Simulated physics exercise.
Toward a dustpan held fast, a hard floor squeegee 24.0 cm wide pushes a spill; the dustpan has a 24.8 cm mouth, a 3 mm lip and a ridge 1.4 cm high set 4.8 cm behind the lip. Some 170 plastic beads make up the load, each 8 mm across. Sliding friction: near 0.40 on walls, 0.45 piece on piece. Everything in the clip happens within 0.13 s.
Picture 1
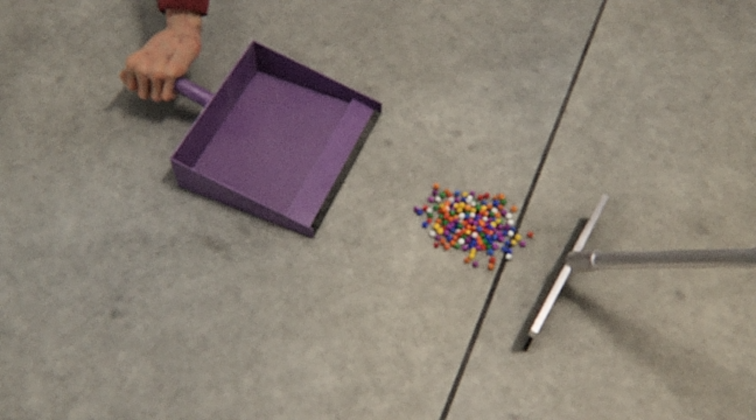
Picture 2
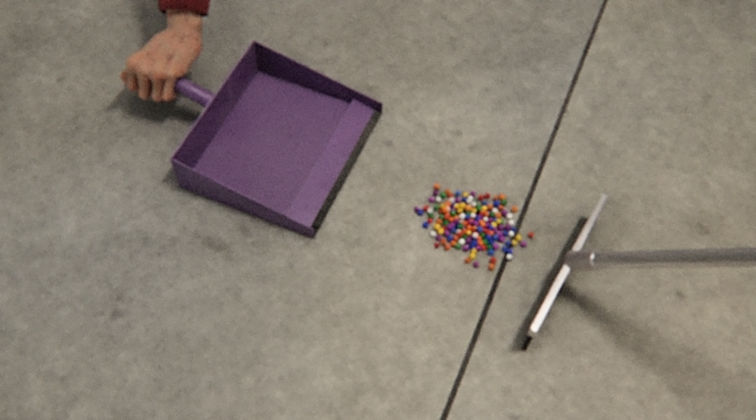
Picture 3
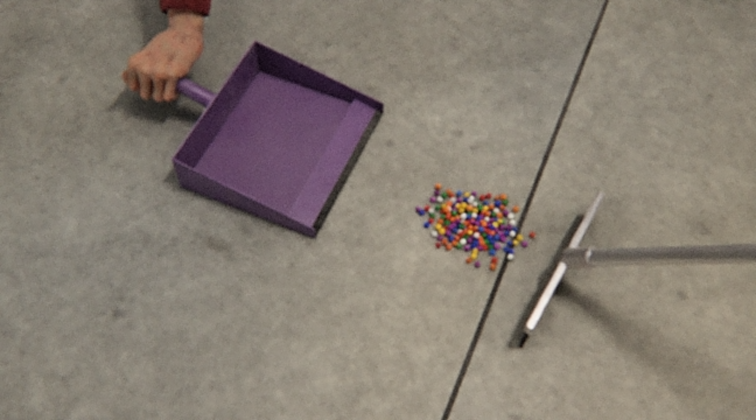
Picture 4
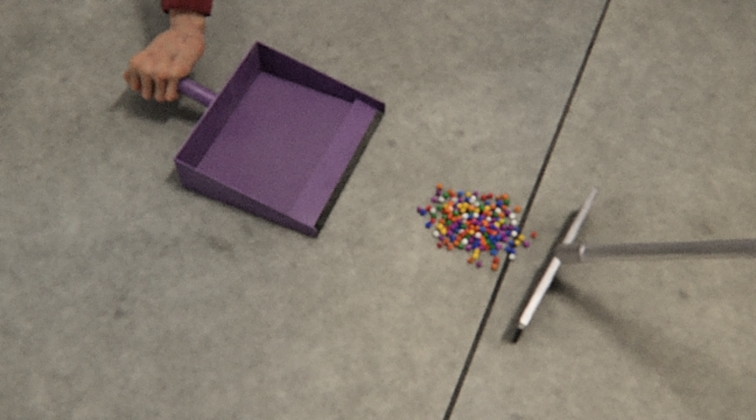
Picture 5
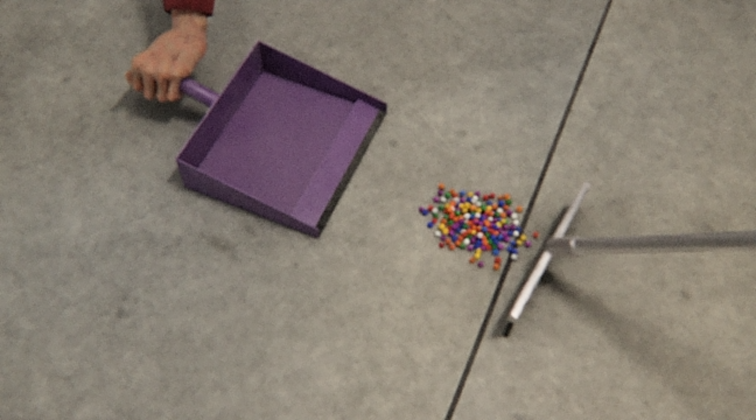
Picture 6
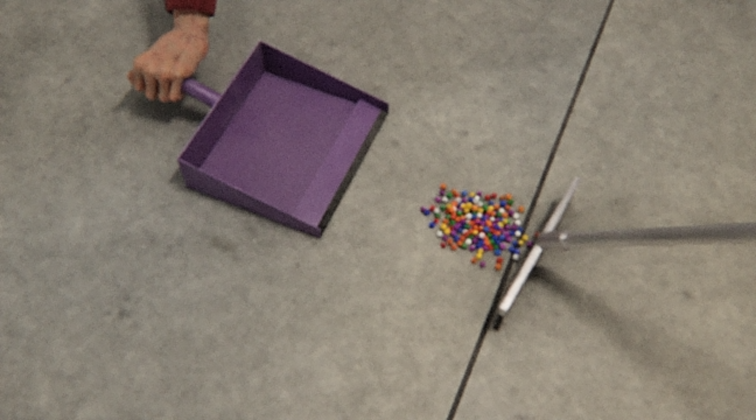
A grey concrete floor crossed by a dark diagonal seam is seen from above. A hand with a dark red cuff holds a purple dustpan at upper left, a loose patch of multicoloured beads lies near the middle, and a long-handled squeegee stands at right. The squeegee slides left and slightly upward to the beads' right edge, while the pan and beads stay put and the view drifts very slightly.
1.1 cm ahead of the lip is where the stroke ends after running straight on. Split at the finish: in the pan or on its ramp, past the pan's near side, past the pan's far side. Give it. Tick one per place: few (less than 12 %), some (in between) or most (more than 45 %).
Pan - some; near side - few; far side - few.
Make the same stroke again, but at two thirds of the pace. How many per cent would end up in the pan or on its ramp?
Then some 25 in a hundred.
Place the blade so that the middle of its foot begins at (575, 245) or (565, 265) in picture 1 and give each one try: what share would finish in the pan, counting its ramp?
About 30 and 30 per cent.
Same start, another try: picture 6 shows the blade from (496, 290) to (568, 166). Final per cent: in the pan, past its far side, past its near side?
Split: Pan = 35, far = 20, near = 5.
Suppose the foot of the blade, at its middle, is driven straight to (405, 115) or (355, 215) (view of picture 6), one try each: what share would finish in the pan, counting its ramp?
First try around 25 %, second try around 15 %.
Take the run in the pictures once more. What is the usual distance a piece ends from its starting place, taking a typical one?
That distance is close to 20 cm.
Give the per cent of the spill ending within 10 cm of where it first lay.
About 0 percent.
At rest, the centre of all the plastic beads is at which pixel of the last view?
Approximately (363, 161) in the last view.
Then, 0.21 s after the last picture, middle of the blade 16 cm from the lip; 0 % over the lip, far side 0 %, near side 0 %.
Then, 0.34 s after the last picture, middle of the blade 7 cm from the lip; 0 % over the lip, far side 0 %, near side 5 %.
Then, 0.61 s after the last picture, middle of the blade 3 cm from the lip; 30 % over the lip, far side 5 %, near side 5 %.
In the end, pan 30 %, near side 5 %, far side 5 %, in front of the lip or behind the blade 60 %.
